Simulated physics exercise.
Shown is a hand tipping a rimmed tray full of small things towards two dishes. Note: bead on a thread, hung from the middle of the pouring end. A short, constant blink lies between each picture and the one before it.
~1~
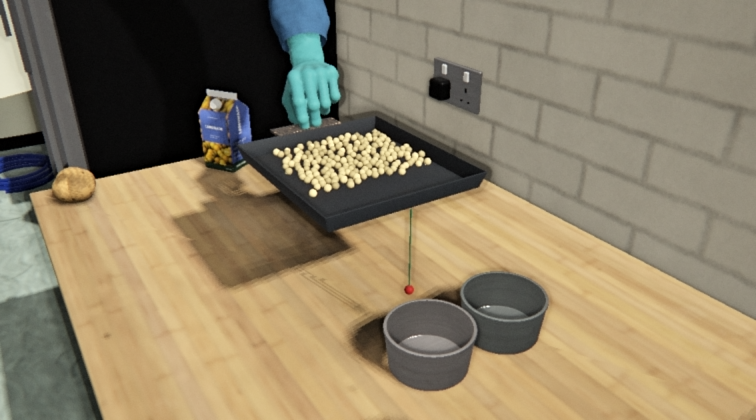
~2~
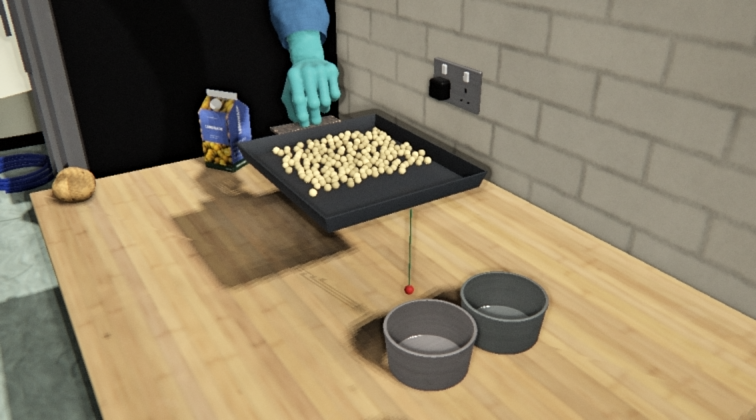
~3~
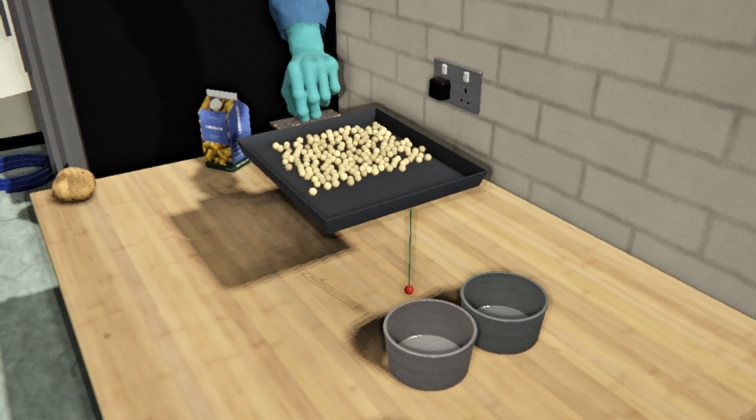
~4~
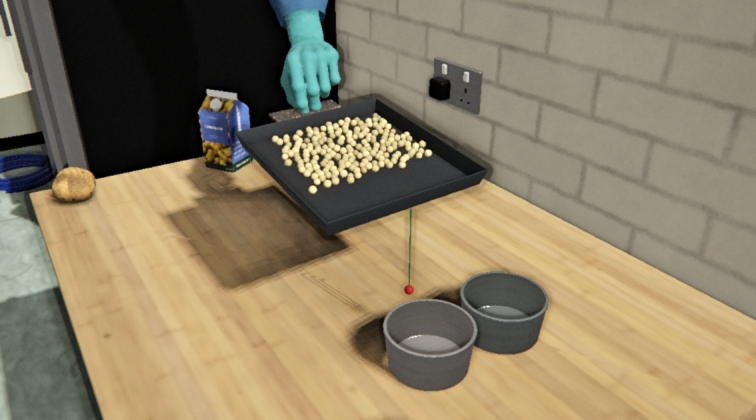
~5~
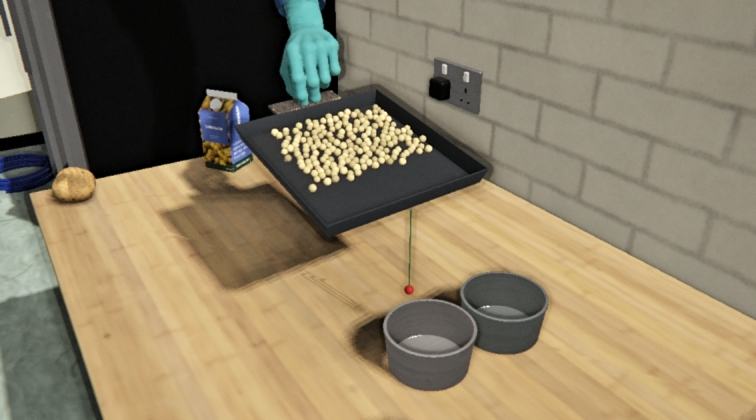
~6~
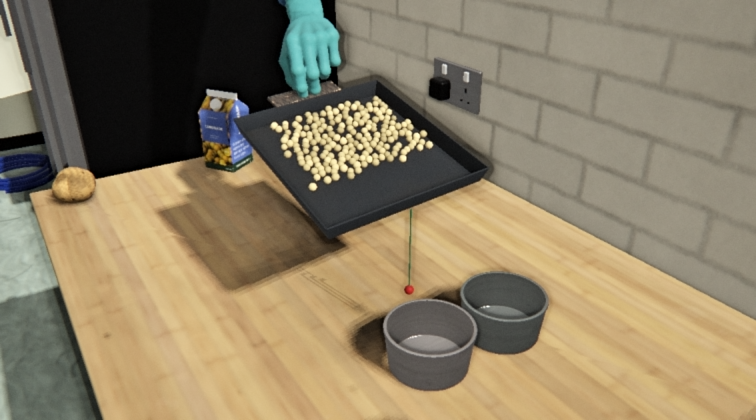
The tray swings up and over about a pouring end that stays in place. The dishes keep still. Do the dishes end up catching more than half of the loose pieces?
No.
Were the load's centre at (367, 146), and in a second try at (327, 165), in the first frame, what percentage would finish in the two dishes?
First case around 20 %, second case around 10 %.
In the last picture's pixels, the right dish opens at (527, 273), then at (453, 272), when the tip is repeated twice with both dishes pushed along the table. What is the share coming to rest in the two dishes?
It comes to near 0 per cent the first time and near 0 per cent the second time.
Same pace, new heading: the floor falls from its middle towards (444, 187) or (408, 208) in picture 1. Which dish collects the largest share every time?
Going by the two slopes in order, it's the right-side one and then the left-side one.
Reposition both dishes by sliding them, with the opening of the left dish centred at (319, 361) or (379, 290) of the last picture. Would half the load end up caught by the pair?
The first place gets the greater share, the second a lesser share.
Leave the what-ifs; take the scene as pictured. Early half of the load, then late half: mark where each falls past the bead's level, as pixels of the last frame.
Near (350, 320) to start, and near (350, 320) afterwards.
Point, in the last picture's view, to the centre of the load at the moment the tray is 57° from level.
(362, 212).
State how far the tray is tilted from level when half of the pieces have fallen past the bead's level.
That happens at around 90°.
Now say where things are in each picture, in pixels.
Corners of the pouring end at (328, 215) and (480, 171), level; middle of the load at (349, 158), soya beans; left dish at (457, 366); right dish at (532, 331); bead on its thread at (409, 290), in the first picture.
Corners of the pouring end at (328, 215) and (480, 171), level; middle of the load at (349, 157), in the second picture.
Corners of the pouring end at (328, 217) and (480, 170), tipped barely, lowest at the left corner; middle of the load at (349, 153), in the third picture.
Corners of the pouring end at (329, 219) and (481, 169), tipped a little, lowest at the left corner; middle of the load at (349, 148), in the fourth picture.
Corners of the pouring end at (329, 222) and (481, 168), tipped a little, lowest at the left corner; middle of the load at (349, 142), in the fifth picture.
Corners of the pouring end at (329, 224) and (482, 167), tipped a little, lowest at the left corner; middle of the load at (349, 137); left dish at (457, 366); right dish at (532, 331), in the sixth picture.
Soon, tray tipped steeply; nearly all on the tray; a stray few in the left dish; a small part outside both; a stray few in the air.
A while on, tray tipped right over; a small part on the tray; a small part in the left dish; about half outside both; about a quarter in the air.
Towards the end, tray tipped past a quarter turn; a small part in the left dish; most outside both.
Finally, tray tipped past a quarter turn; a small part in the left dish; none in the right dish; most outside both.
